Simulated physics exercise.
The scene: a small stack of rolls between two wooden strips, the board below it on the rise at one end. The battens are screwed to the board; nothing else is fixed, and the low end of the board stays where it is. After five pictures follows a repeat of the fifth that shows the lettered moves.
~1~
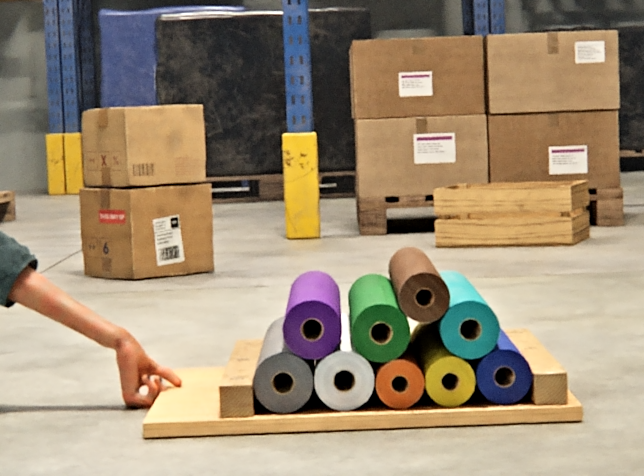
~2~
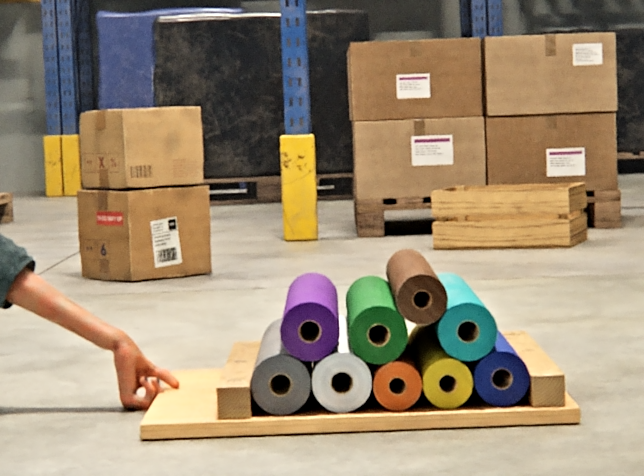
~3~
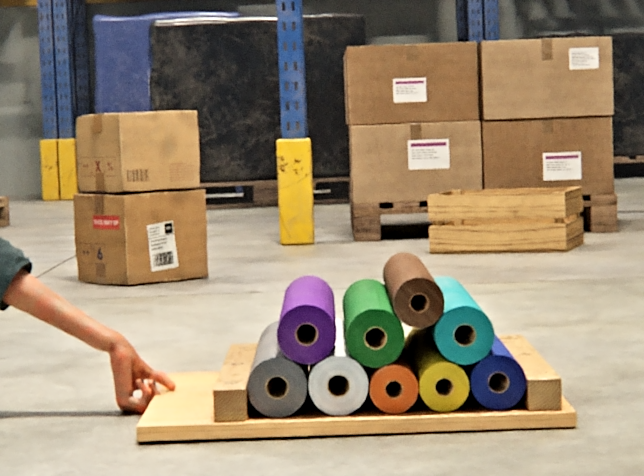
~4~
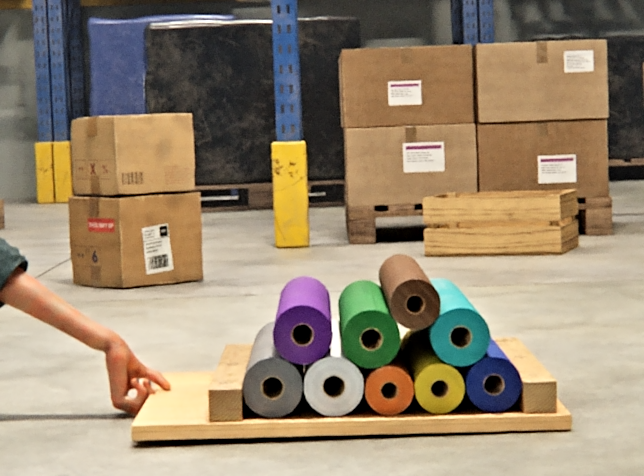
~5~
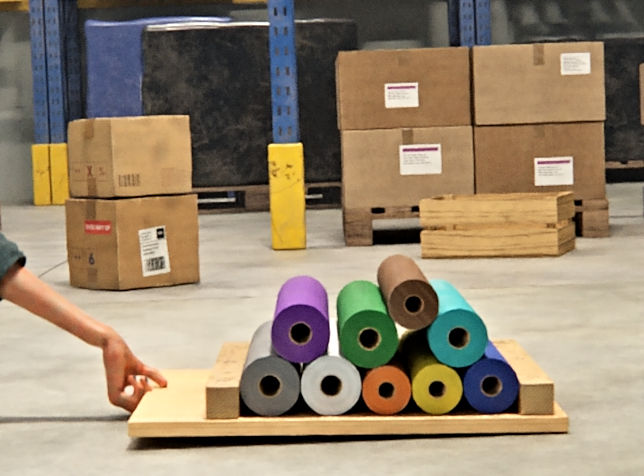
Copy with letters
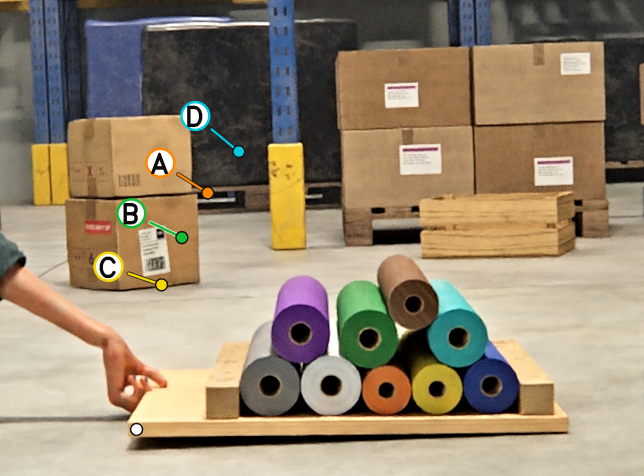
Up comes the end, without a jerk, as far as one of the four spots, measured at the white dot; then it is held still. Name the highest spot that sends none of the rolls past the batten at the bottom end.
Mark C is as high as it can go.
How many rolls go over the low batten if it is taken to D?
At D the number is four.
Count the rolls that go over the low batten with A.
At A the number is four.
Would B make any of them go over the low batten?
Yes, at B.
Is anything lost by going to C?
No.
On the marked copy, A at (208, 193); B at (182, 238); C at (162, 285); D at (239, 151); the white dot at (137, 429).
Taking C. A third of the way, board at 15°.
Two thirds of the way, board at 21°.
When it is over, board at 21°, none over the low batten.
As for the rest, A four over the low batten (green, turquoise, purple, brown); B three over the low batten (green, turquoise, brown); D four over the low batten (green, turquoise, purple, brown).
